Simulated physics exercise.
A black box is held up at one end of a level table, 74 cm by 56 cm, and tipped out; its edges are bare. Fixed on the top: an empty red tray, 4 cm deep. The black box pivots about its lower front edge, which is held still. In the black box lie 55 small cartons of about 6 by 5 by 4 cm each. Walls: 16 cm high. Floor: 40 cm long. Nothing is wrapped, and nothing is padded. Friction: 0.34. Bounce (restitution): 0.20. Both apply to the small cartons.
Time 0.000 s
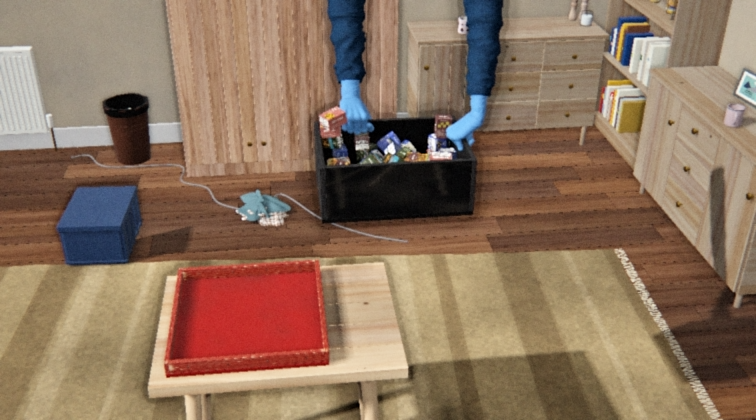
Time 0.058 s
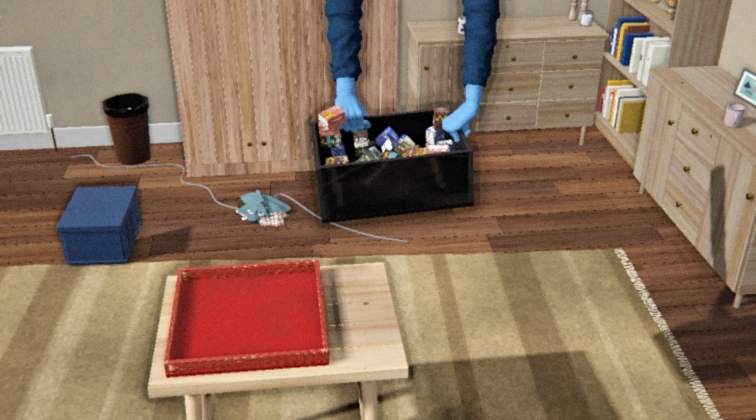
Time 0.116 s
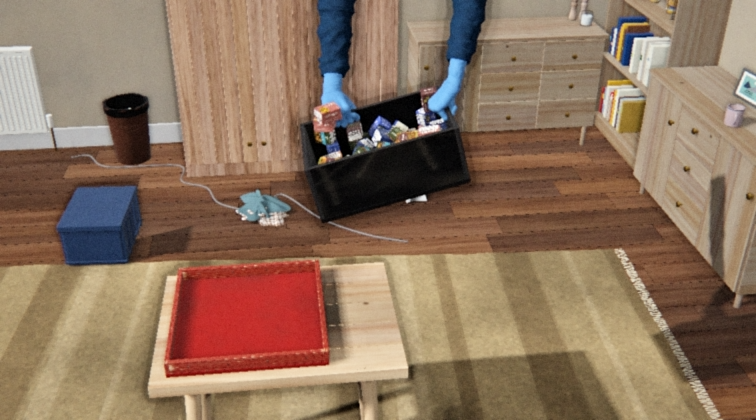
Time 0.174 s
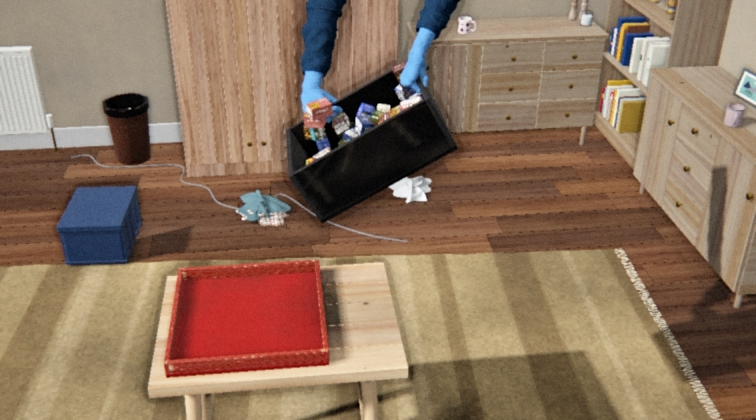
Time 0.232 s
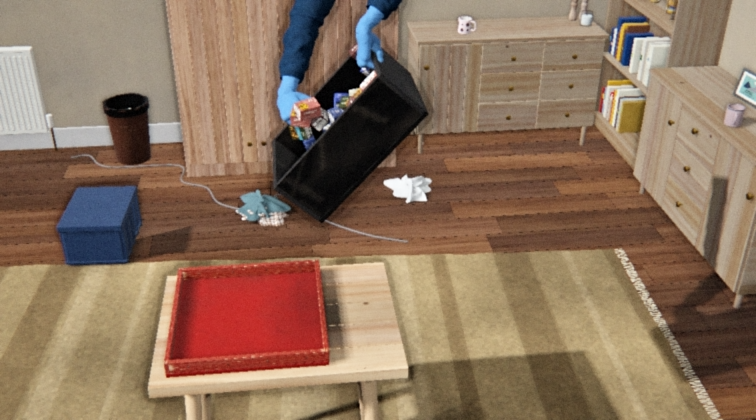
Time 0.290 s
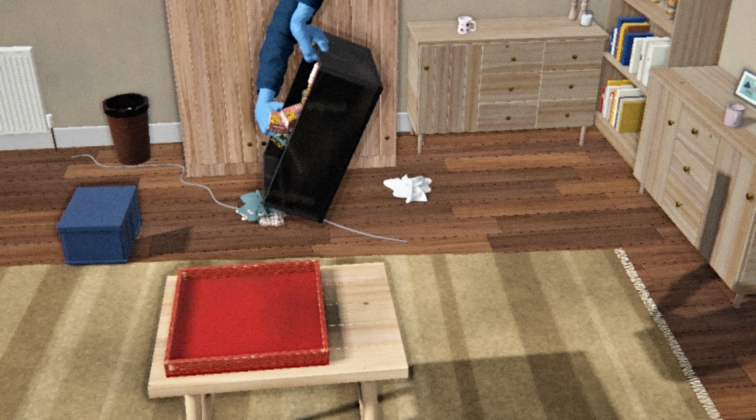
We see two blue-gloved hands grip an open black box of small cartons beyond an empty red tray, then raise its right end, tilting the box steeply to the left while the cartons stay inside and the tray remains still.
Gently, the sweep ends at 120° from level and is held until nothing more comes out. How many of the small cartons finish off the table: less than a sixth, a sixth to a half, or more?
Above half off the table.
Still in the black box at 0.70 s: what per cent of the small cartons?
Near 5 per cent, give or take.
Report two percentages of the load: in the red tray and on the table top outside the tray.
Shares, in order: About 40 percent and 0 percent.
After 0.47 s, tilt 114°; 41 still in the black box and 14 in the air.
After 0.70 s, tilt 120°; 3 still in the black box, 10 in the red tray, 25 on the table top outside the tray, 4 over the left end of the table and 13 in the air.
After 1.03 s, tilt 120°; 21 in the red tray and 34 over the left end of the table.
Outcome (at 1.44 s), 21 in the red tray and 34 over the left end of the table. Asked share, 34 of 55, 62 per cent.
